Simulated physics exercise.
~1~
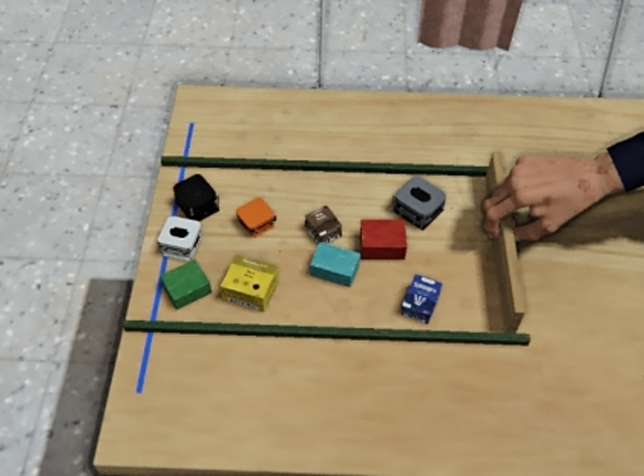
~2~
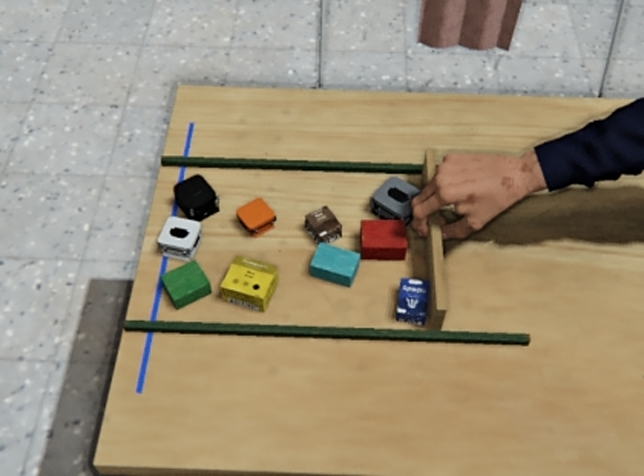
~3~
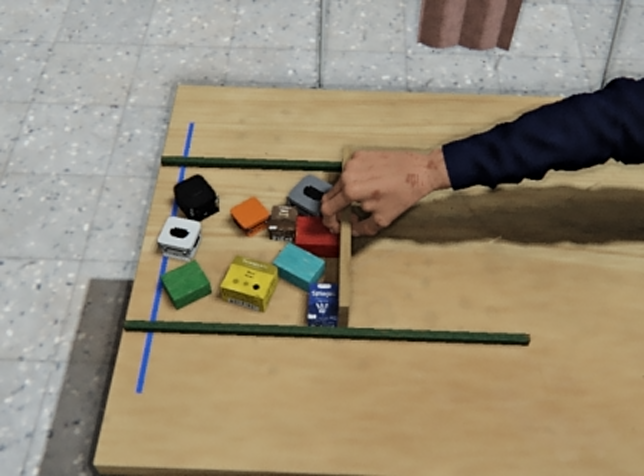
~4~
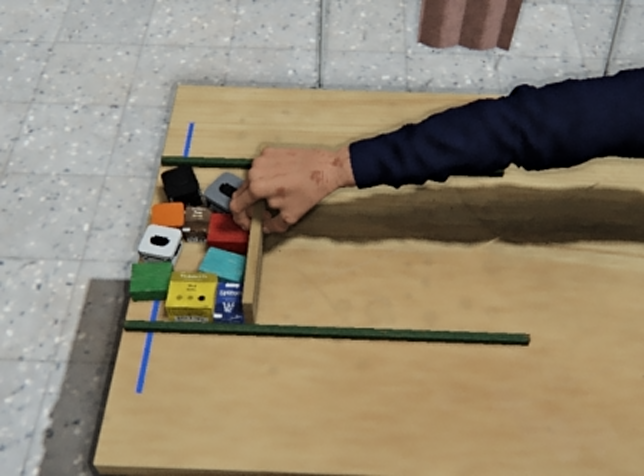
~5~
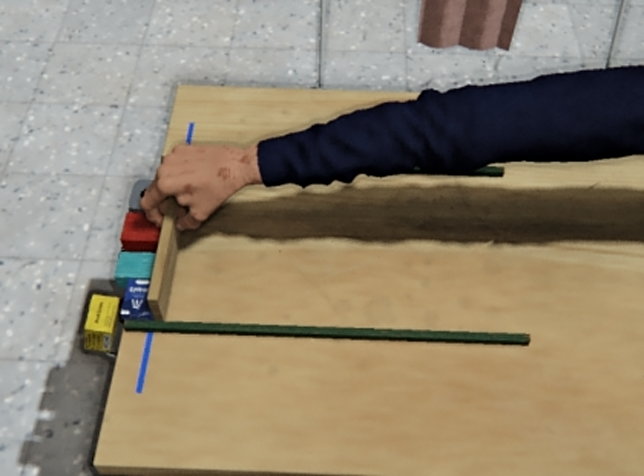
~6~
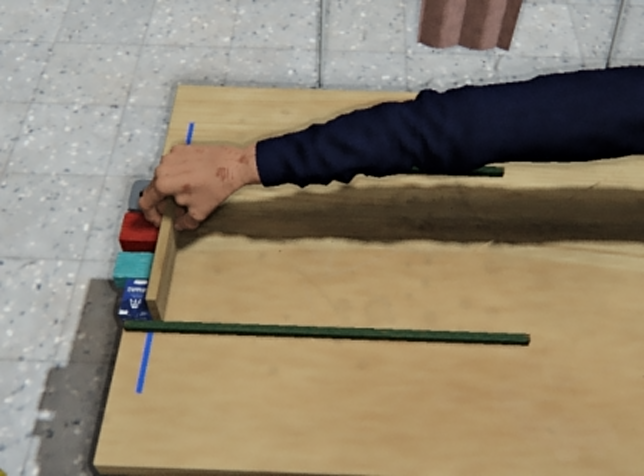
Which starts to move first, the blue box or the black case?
The blue box moves first, pushed left by the board early on. The black case stays put until the board has bunched the objects up near the tape.
Wooden tabletop, a hand sliding a board left to the blue tape, pushing several small objects off the edge, four remaining.
